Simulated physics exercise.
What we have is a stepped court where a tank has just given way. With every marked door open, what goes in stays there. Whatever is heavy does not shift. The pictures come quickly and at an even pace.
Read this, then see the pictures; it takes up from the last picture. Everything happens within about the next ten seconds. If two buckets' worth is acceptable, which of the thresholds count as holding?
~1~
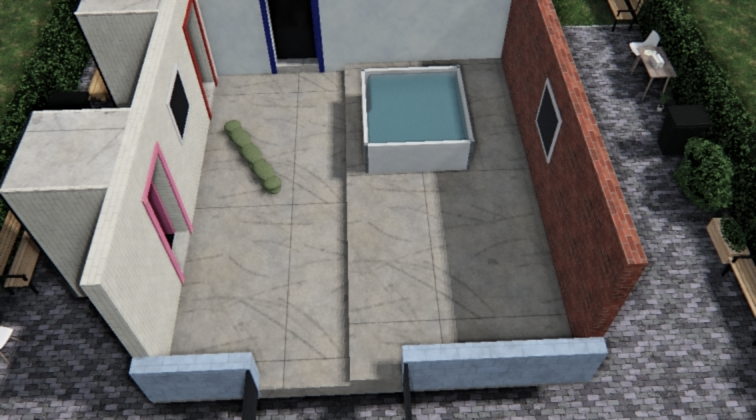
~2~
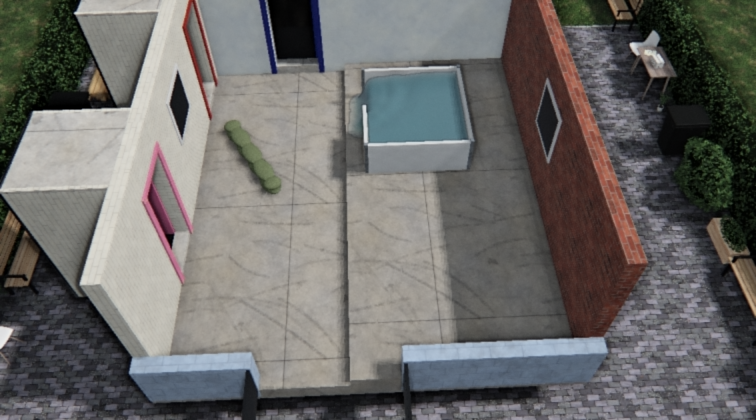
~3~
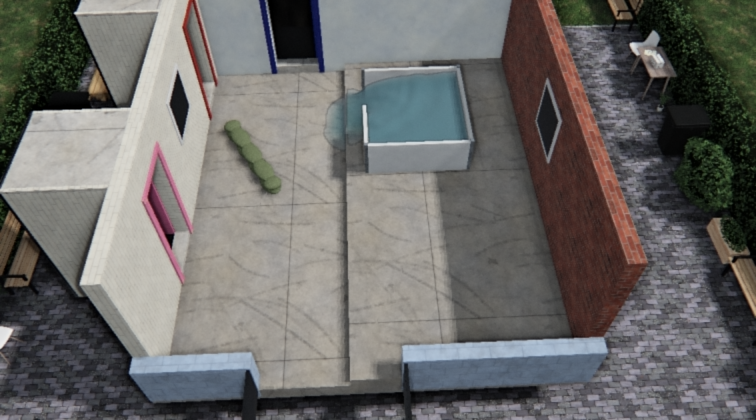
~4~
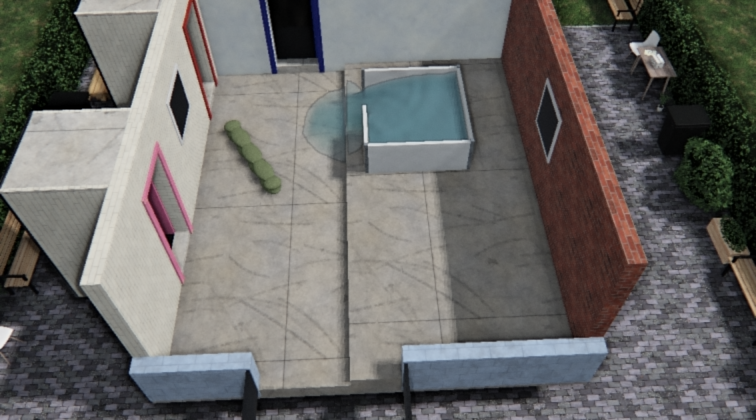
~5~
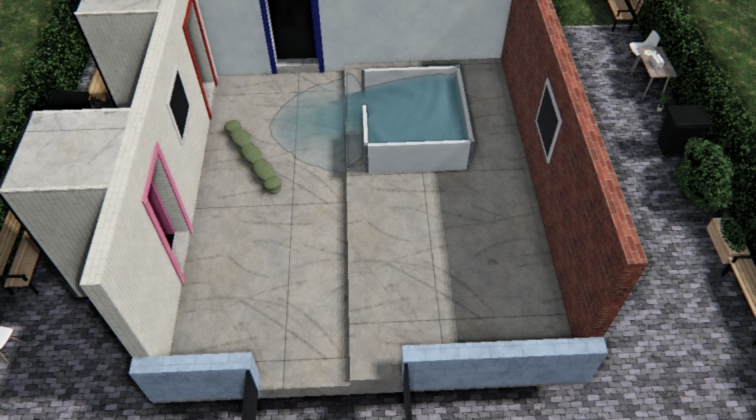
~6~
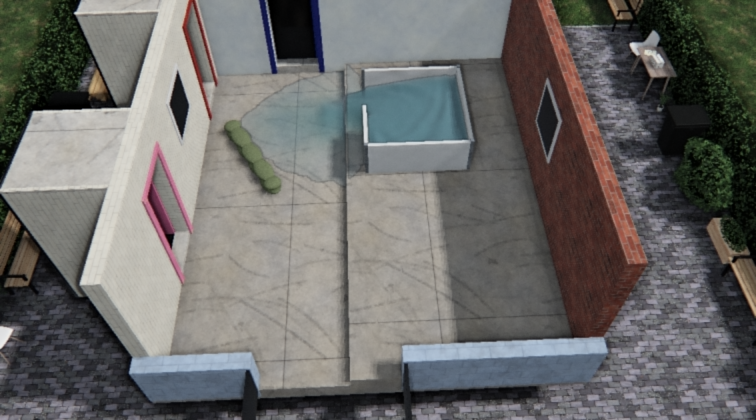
The blue door counts as holding, the red door does not count, the pink door counts as holding.
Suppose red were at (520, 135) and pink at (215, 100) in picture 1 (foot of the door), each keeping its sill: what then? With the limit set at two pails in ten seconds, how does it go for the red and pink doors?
Red door stays within it; pink door exceeds the limit.
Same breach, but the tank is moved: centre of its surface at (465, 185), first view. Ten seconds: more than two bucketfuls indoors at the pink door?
Note: Pink door door, limit exceeded.
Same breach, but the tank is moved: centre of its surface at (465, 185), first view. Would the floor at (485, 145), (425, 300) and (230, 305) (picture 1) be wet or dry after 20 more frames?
Result: Spared; spared; inundated.
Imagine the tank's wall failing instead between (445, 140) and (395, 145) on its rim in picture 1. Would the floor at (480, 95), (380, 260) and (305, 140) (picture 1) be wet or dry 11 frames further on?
First unwetted, second soaked, third unwetted.
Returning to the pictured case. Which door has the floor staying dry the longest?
I say the pink door.
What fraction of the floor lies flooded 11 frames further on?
By my count, 25 percent.
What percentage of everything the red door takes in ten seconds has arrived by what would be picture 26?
Share by then: 80 in a hundred.
A moment on, water covers 20 % of the floor; the blue door wet at the sill, nothing in, the red door under two buckets in, the pink door not reached.
Next, water covers 25 % of the floor; the blue door wet at the sill, nothing in, the red door far over two buckets in, the pink door not reached.
Then, water covers 30 % of the floor; the blue door wet at the sill, nothing in, the red door far over two buckets in, the pink door wet at the sill, nothing in.
Later, water covers 50 % of the floor; the blue door wet at the sill, nothing in, the red door far over two buckets in, the pink door wet at the sill, nothing in.
In the end, water covers 50 % of the floor; the blue door wet at the sill, nothing in, the red door far over two buckets in, the pink door wet at the sill, nothing in.
